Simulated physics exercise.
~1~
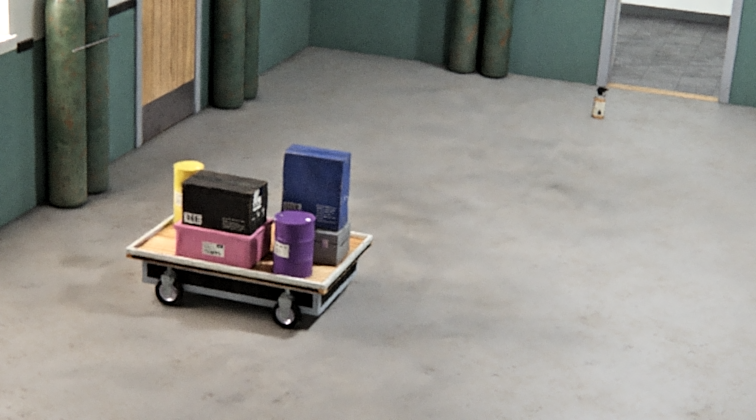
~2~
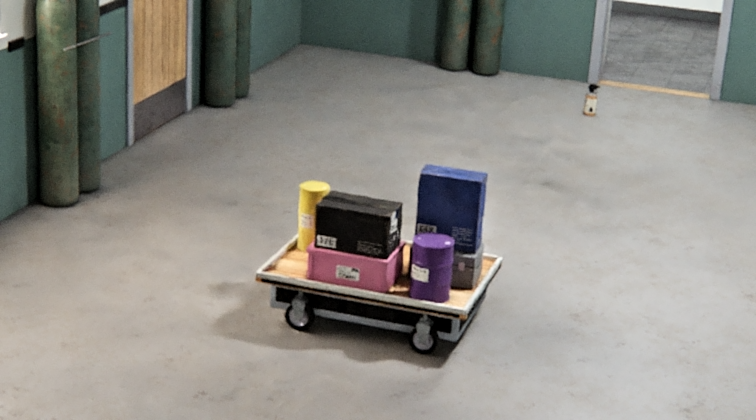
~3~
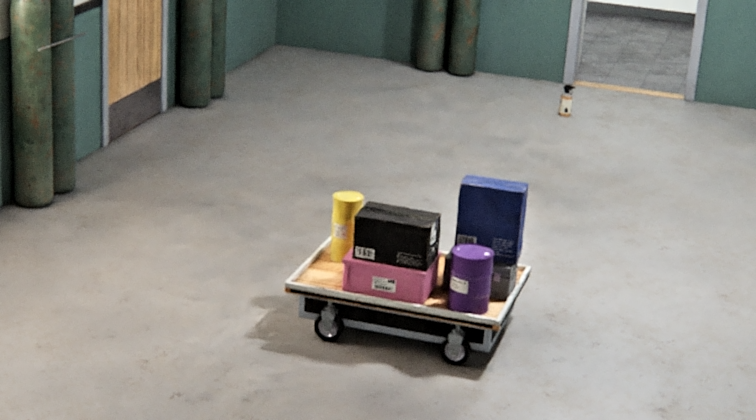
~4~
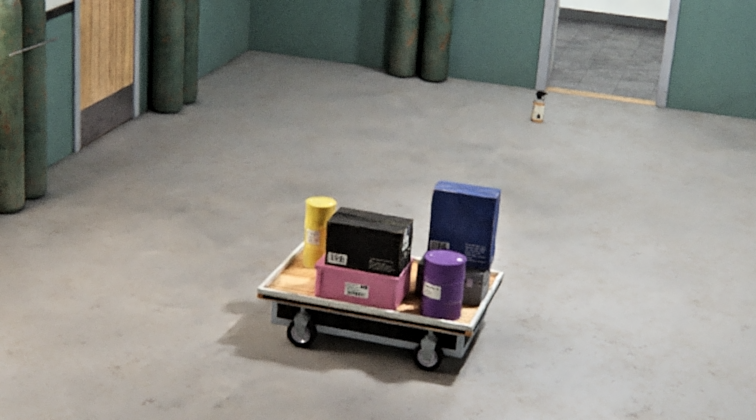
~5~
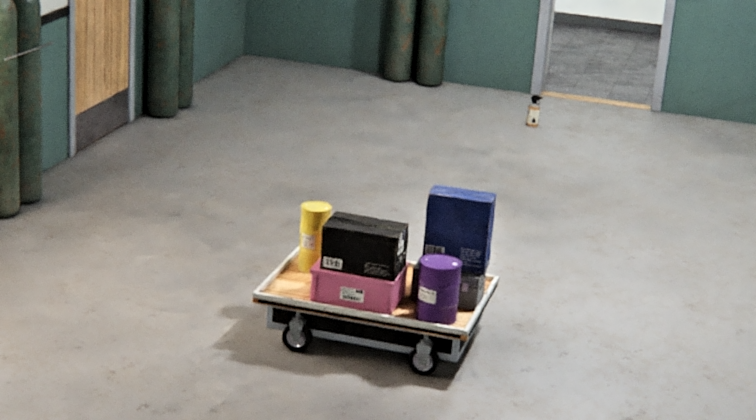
Loaded flat cart carrying boxes and canisters rolling right across a grey floor, then stopping with its blue box still upright.
